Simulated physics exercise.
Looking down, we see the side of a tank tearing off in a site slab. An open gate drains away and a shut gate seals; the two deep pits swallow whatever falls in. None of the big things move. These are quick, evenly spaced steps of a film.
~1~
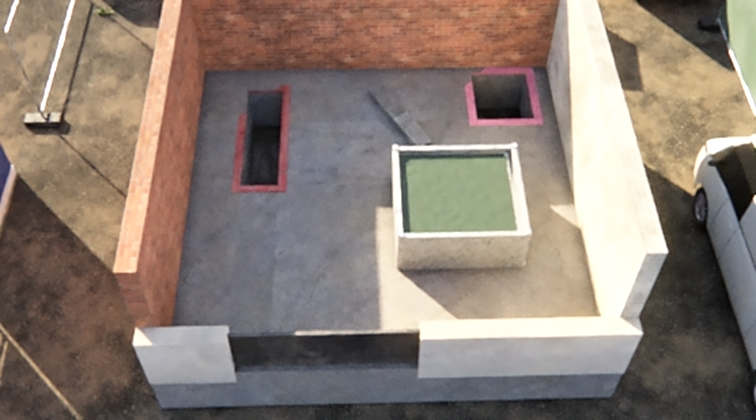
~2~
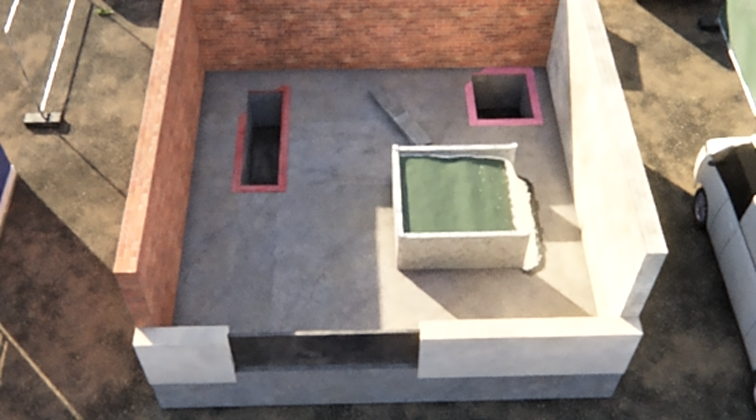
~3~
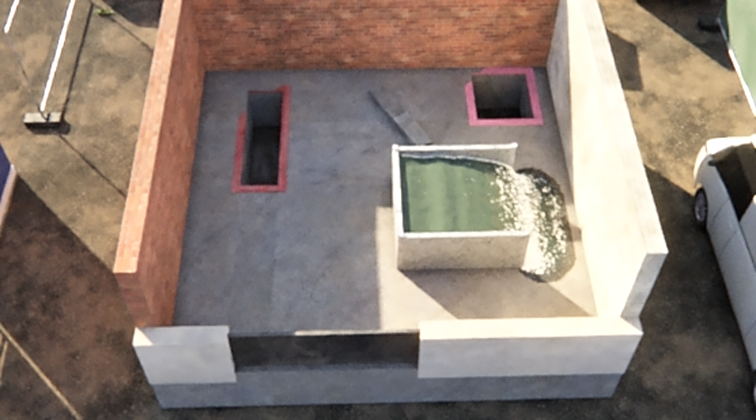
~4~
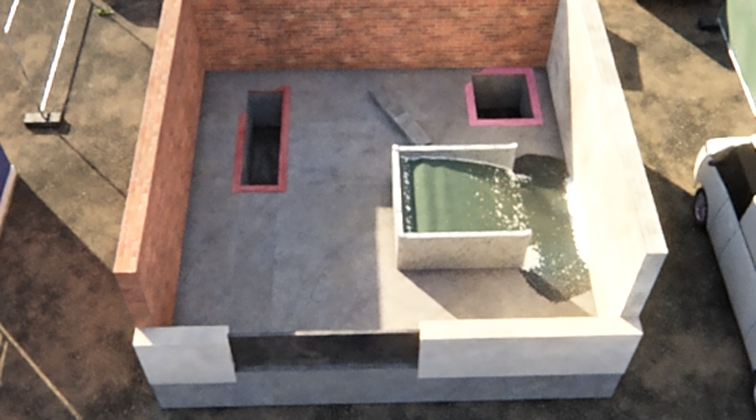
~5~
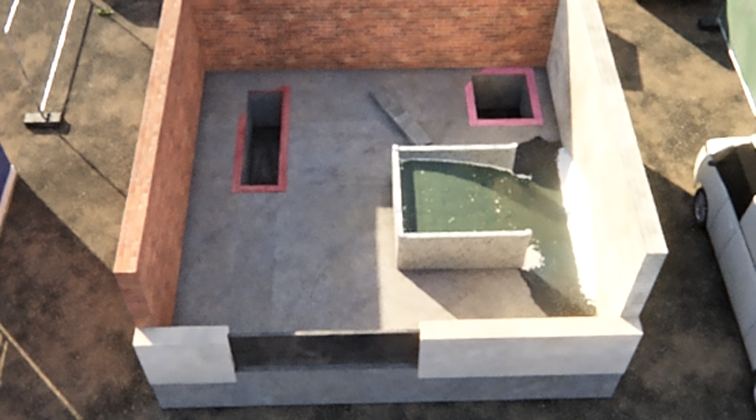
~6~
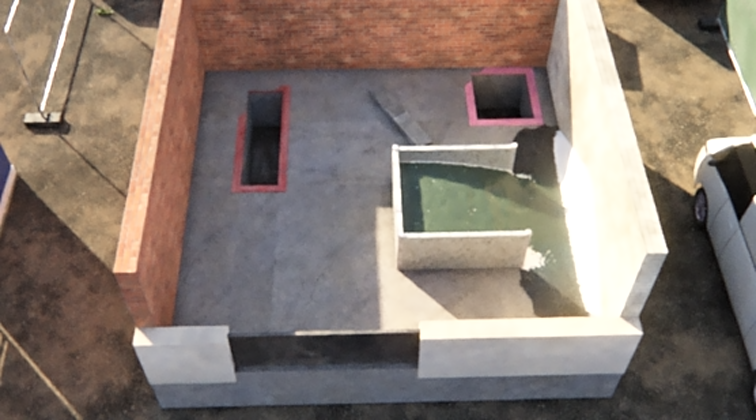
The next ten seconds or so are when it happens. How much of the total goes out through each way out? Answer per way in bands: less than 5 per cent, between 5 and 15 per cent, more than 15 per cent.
Going out through each: The gate, less than 5 per cent; the red pit, between 5 and 15 per cent; the pink pit, more than 15 per cent.
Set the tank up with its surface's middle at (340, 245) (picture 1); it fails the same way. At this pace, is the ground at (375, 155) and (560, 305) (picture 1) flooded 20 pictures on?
Untouched, soaked.
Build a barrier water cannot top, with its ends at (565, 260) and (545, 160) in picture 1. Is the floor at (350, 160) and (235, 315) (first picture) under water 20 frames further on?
Going by the list, I'd say kept clear of the flood, then reached by the flood.
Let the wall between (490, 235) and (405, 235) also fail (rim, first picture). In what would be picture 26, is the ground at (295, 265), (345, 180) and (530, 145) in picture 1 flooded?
Point 1: Inundated; point 2: Unwetted; point 3: Inundated.
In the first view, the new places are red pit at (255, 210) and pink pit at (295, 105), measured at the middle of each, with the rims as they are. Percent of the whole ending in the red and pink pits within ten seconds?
Breakdown: Red 20%, pink 15%.
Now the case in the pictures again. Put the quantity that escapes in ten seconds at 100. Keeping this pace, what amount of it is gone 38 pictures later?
I'd estimate close to 70 per cent.
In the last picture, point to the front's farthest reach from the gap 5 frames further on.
My guess is roughly (539, 73).
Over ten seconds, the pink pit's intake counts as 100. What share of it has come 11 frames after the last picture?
By my reckoning, 30 percent.
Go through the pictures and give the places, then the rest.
In the first picture, the water tank at (459, 193) is whole and still.
In the second picture, water pours out at (514, 210) and has run to (526, 270).
In the third picture, the front is at (558, 274), out from the gap at (514, 212).
In the fourth picture, the front is at (586, 284), out from the gap at (513, 213).
In the fifth picture, water pours out at (513, 214) and has run to (596, 307).
In the sixth picture, water pours out at (513, 214) and has run to a hidden place.
A moment on, water covers 15 % of the floor; the gate 0 %, the red pit 0 %, the pink pit 2 %.
Next, water covers 30 % of the floor; the gate 0 %, the red pit 0 %, the pink pit 12 %.
Then, water covers 55 % of the floor; the gate 0 %, the red pit 0 %, the pink pit 24 %.
Later, water covers 65 % of the floor; the gate 0 %, the red pit 2 %, the pink pit 32 %.
In the end, water covers 85 % of the floor; the gate 0 %, the red pit 10 %, the pink pit 39 %.
